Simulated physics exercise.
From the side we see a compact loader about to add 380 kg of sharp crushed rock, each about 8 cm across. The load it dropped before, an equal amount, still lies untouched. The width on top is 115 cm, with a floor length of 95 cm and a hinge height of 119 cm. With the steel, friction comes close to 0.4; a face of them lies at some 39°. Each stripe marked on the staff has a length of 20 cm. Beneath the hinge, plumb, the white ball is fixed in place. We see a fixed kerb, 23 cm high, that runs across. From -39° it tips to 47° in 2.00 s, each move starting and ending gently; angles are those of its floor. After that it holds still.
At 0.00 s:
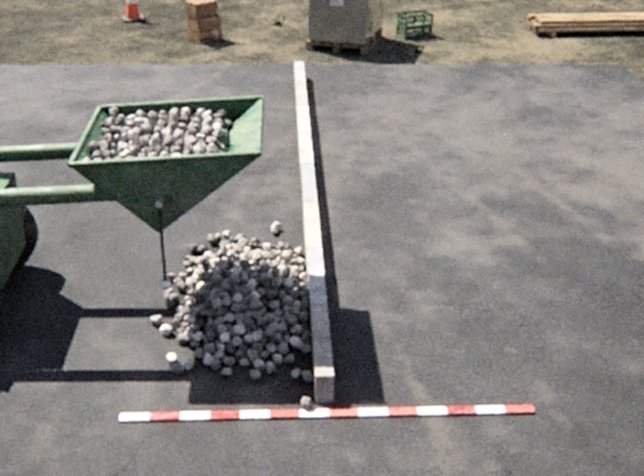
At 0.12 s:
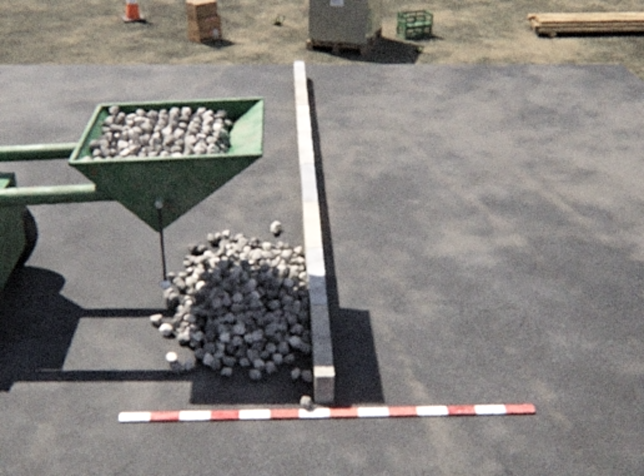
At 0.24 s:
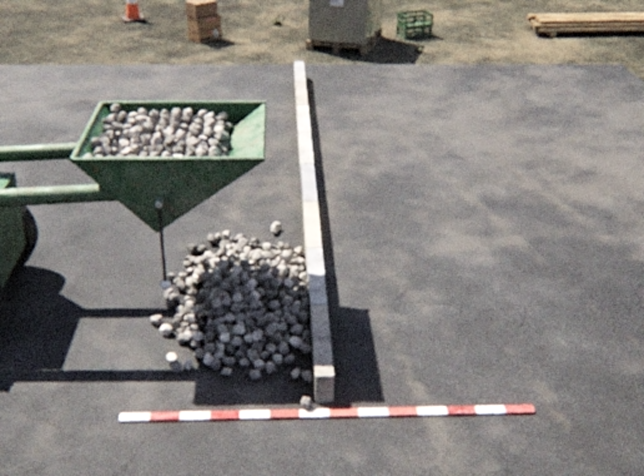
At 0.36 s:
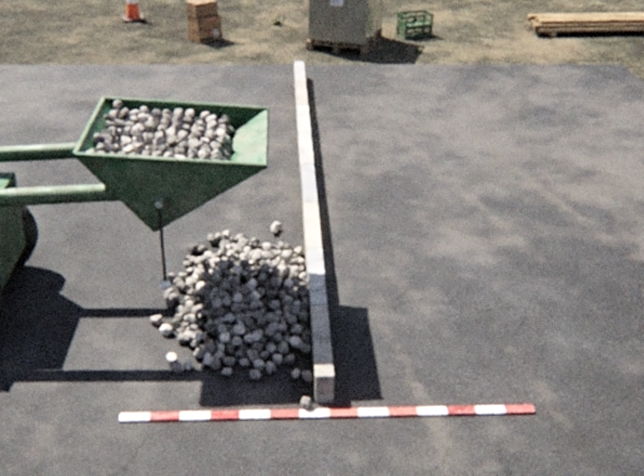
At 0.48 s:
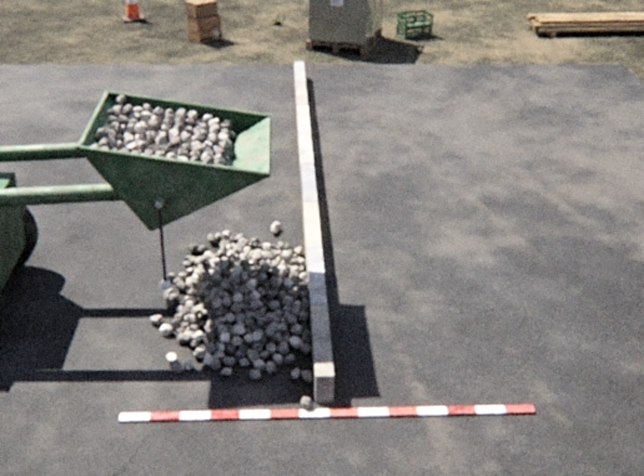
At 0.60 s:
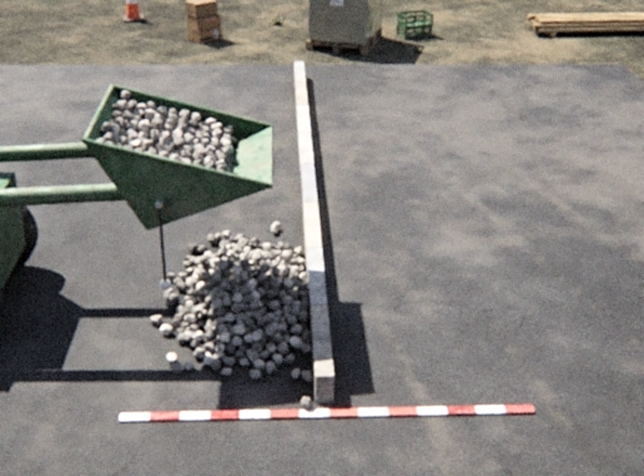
A green loader bucket full of gray stones slowly tilted down toward the right, its load shifting slightly inside, while the stone pile below, against a low pale kerb, stayed still.
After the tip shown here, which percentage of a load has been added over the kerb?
Roughly 3 out of 100.
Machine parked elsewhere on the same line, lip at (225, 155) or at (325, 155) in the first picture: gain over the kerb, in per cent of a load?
Close to 0 per cent, followed by close to 50 per cent.
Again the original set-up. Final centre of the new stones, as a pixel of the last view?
They come to rest centred about (269, 276).
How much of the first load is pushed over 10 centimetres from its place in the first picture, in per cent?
I'd say roughly 5 per cent of them.
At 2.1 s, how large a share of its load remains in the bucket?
About 20 per cent is held.
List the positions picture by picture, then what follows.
The first frame shows lip at (261, 154), floor tilted -39°, highest stones at (173, 125). The earlier load is highest near (236, 279), 25 cm above ground level, 100 % on this side of the kerb.
In the second frame, the bucket is at -38°, its lip at (262, 155); the top of the load is at (149, 125); the stones move at 0.1 m/s on average.
The third frame shows lip at (264, 159), floor tilted -36°, highest stones at (139, 123); the stones move at 0.1 m/s on average.
In the fourth frame, the bucket is at -32°, its lip at (267, 166); the top of the load is at (124, 119); the stones move at 0.2 m/s on average.
The fifth frame shows lip at (270, 175), floor tilted -26°, highest stones at (122, 115); the stones move at 0.2 m/s on average.
In the sixth frame, the bucket is at -20°, its lip at (272, 186); the top of the load is at (124, 110); the stones move at 0.2 m/s on average.
After 1.5 s the floor is at 34°; in per cent of one load, 98 in the bucket, 102 on this side of the kerb; the foremost stones are at (305, 307).
After 2.1 s the floor is at 47°; in per cent of one load, 18 in the bucket, 182 on this side of the kerb; the foremost stones are at (314, 259).
After 2.5 s the floor is at 47°; in per cent of one load, 1 in the bucket, 196 on this side of the kerb, 3 over the kerb; the foremost stones are at (379, 298).
After 5.2 s the floor is at 47°; in per cent of one load, 0 in the bucket, 197 on this side of the kerb, 3 over the kerb; the foremost stones are at (408, 305). Net gain over the kerb, 3.
